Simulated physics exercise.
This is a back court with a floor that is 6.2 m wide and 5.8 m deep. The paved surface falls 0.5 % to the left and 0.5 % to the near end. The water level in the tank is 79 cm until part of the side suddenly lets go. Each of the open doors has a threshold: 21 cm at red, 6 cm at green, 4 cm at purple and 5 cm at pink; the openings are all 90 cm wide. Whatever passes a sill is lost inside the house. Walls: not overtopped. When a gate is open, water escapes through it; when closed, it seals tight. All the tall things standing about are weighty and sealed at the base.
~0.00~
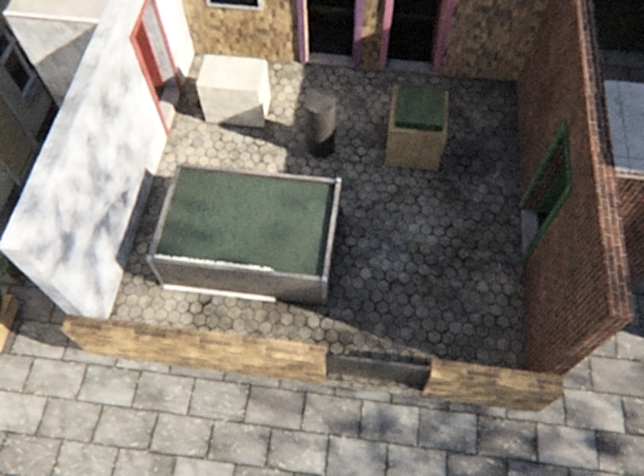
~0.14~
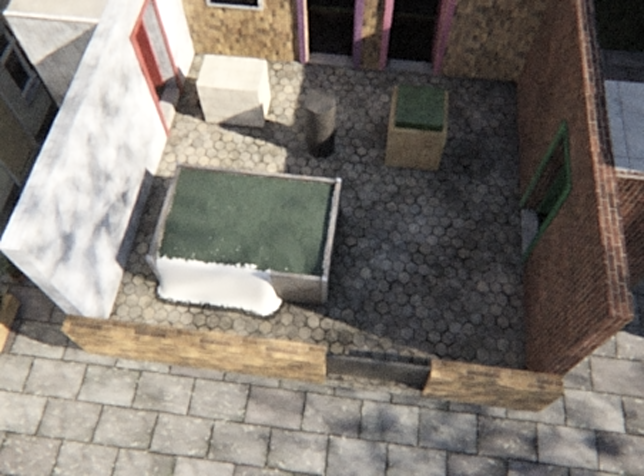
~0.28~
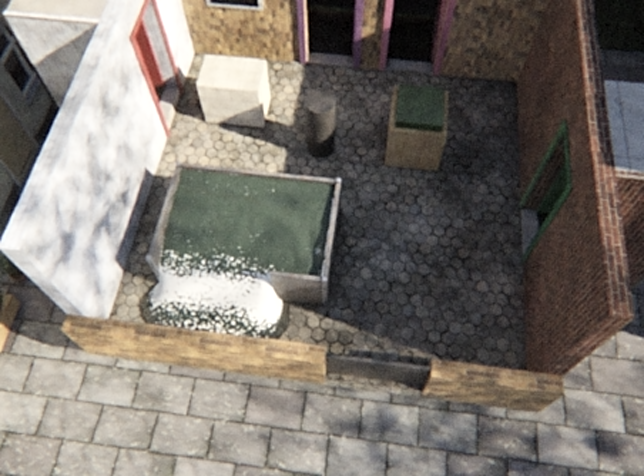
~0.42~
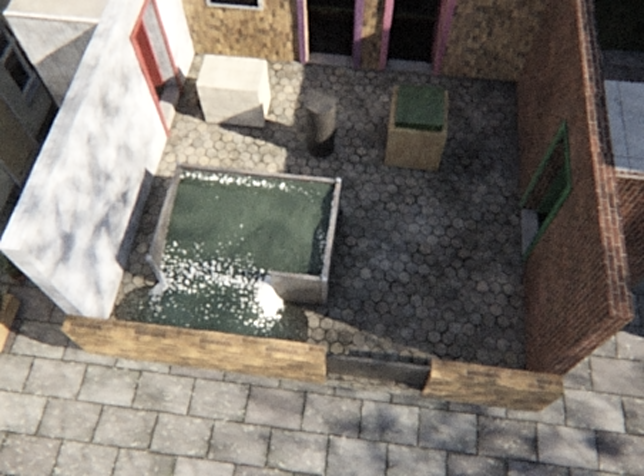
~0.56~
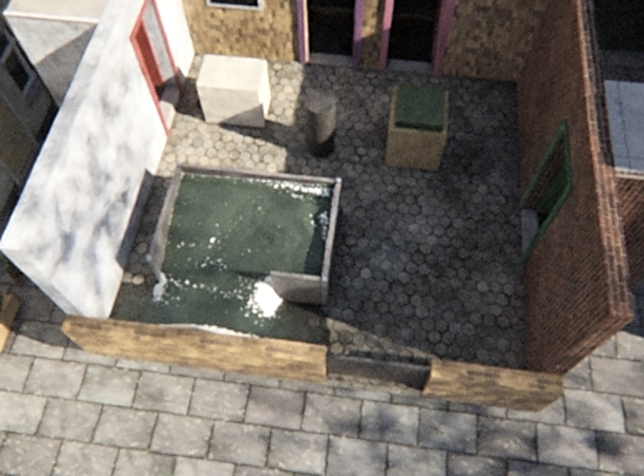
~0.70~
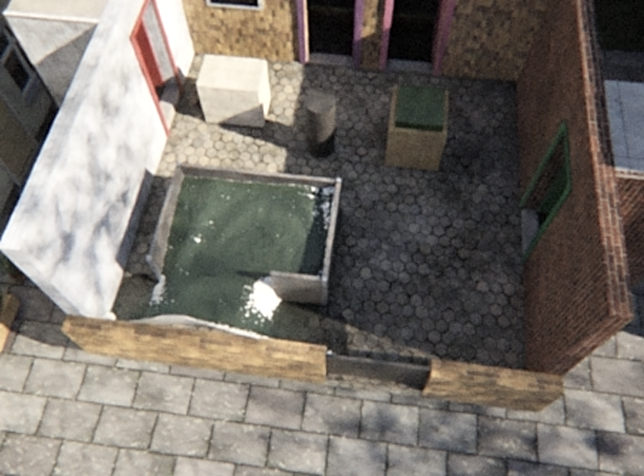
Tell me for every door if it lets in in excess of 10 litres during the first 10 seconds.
The red door remains within the limit; the green door breaks the limit; the purple door breaks the limit; the pink door breaks the limit.
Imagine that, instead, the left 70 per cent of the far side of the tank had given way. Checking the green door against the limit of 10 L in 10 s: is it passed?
So for green: No.
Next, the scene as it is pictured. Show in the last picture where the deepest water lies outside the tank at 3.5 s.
At about (209, 69).
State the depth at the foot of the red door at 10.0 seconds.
The depth there is around 9.0 cm.
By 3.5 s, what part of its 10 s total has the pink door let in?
It comes to about 0 per cent.
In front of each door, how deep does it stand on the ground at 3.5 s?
You'd see red at 9 cm, green at 9 cm, purple at 4 cm and pink at 0 cm.
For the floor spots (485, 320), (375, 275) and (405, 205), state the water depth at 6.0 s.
Around 13 cm, 2 cm and 5 cm, in the order given.
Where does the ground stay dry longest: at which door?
Door: Pink.
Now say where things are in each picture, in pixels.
The tank at (248, 221) is whole and still, 79 cm deep, in the first picture.
Water pours out at (217, 280) and has run 0.9 m, to (160, 295); typically 10 cm deep outside, 79 cm at the tank's back, in the second picture.
The front is at (146, 305), 1.2 m from the gap at (218, 282); 1.5 m2 of floor is under water; 77 cm left at the back of the tank, in the third picture.
Water pours out at (218, 283) and has run 1.5 m, to a hidden place; typically 19 cm deep outside, 69 cm at the tank's back, in the fourth picture.
Water pours out at (218, 283) and has run 1.9 m, to a hidden place; typically 21 cm deep outside, 68 cm at the tank's back, in the fifth picture.
Water pours out at (218, 283) and has run 2.3 m, to a hidden place; typically 24 cm deep outside, 64 cm at the tank's back, in the sixth picture.
After 1.4 s water covers 25 % of the floor and is deepest (78 cm) near (104, 334); red door not reached, green door not reached, purple door not reached, pink door not reached.
After 2.2 s water covers 45 % of the floor and is deepest (48 cm) near (104, 334); red door 12 cm at the sill, 0 L in, green door not reached, purple door not reached, pink door not reached.
After 3.5 s water covers 65 % of the floor and is deepest (35 cm) near (209, 69); red door 9 cm at the sill, 0 L in, green door 9 cm at the sill, 15 L in, purple door 4 cm at the sill, 0 L in, pink door not reached.
After 6.0 s water covers 95 % of the floor and is deepest (26 cm) near (104, 334); red door 8 cm at the sill, 0 L in, green door 7 cm at the sill, 30 L in, purple door 4 cm at the sill, 0 L in, pink door 8 cm at the sill, 2 L in.
After 10.0 s water covers 100 % of the floor and is deepest (14 cm) near (272, 82); red door 9 cm at the sill, 0 L in, green door 8 cm at the sill, 40 L in, purple door 9 cm at the sill, 27 L in, pink door 9 cm at the sill, 42 L in.
